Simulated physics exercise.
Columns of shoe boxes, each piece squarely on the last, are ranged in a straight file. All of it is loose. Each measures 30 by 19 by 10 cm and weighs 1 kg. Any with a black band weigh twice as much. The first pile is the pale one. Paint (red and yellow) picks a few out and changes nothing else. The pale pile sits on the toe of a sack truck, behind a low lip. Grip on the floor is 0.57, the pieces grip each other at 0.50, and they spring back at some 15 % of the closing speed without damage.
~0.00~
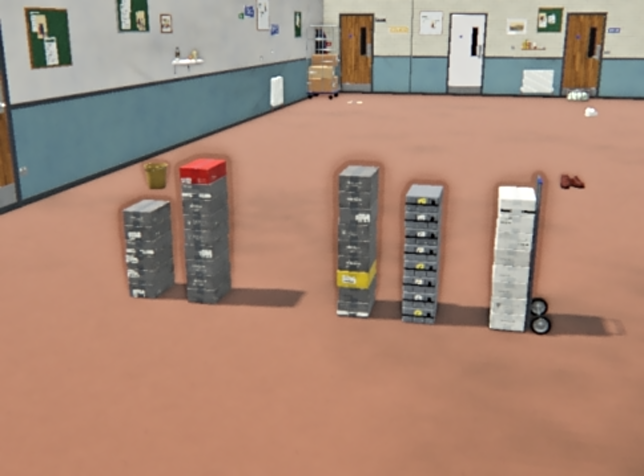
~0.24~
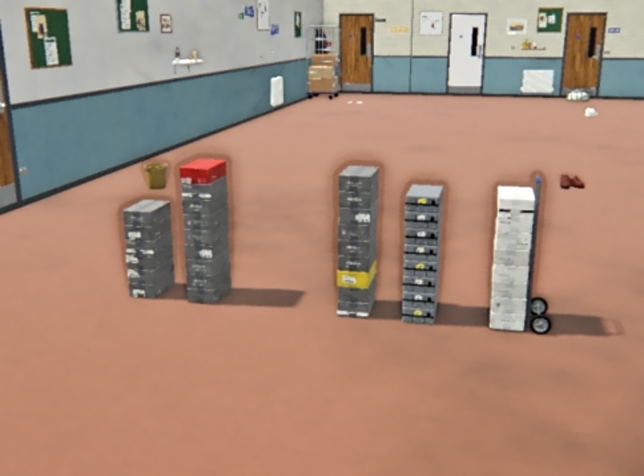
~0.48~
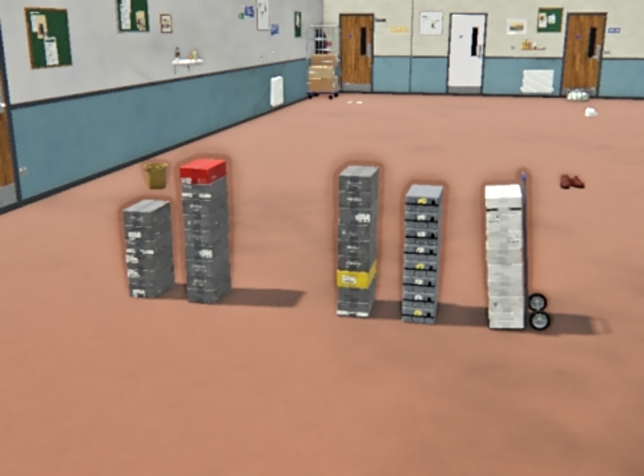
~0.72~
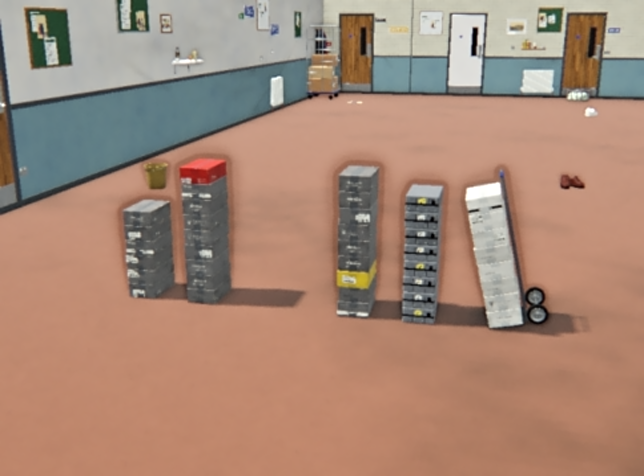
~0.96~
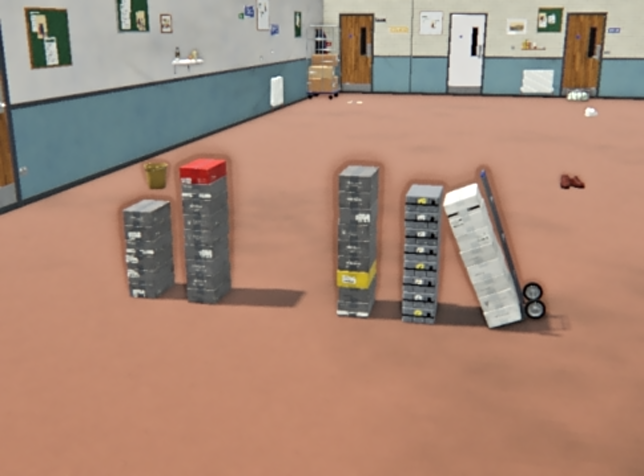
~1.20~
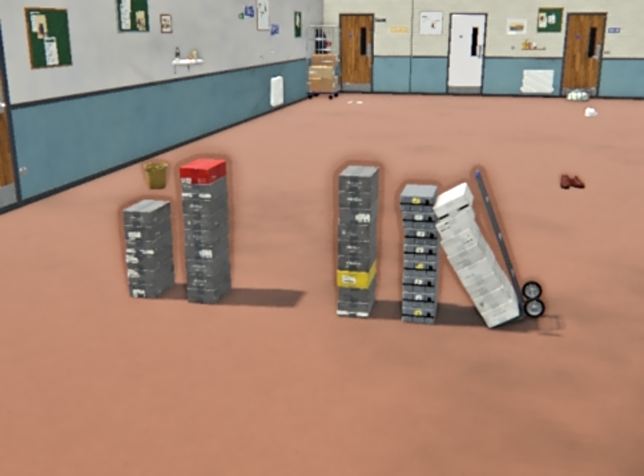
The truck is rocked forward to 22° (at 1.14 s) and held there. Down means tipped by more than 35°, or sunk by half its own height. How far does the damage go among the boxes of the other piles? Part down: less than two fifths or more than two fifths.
It comes to fewer than two in five.
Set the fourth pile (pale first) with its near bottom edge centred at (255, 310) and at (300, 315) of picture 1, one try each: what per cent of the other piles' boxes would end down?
About 0 and 0 per cent.
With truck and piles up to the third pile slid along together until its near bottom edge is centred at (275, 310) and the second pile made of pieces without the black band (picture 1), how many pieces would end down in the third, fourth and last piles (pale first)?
Then third 7, fourth 9, last 6.
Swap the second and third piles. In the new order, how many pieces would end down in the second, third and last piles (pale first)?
In that case second 8, third 8, last 6.
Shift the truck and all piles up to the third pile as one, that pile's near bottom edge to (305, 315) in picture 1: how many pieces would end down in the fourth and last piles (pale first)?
In that case fourth 0, last 0.
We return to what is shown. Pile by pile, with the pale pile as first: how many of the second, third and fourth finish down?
Pieces: Second 0, third 0, fourth 0.
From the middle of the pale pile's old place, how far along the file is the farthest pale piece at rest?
About 35 cm.
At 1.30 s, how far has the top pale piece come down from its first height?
About 5 cm.
By 1.30 s, 0 of the pale pile down; none of the 32 other boxes down, 2 disturbed.
When it is over (2.2 s), 0 of the pale pile down; none of the 32 other boxes down, 2 disturbed; red box unmoved; yellow box unmoved. That is 0 per cent. In pixels of the last frame, middles, red box near (204, 171), yellow box near (357, 272).
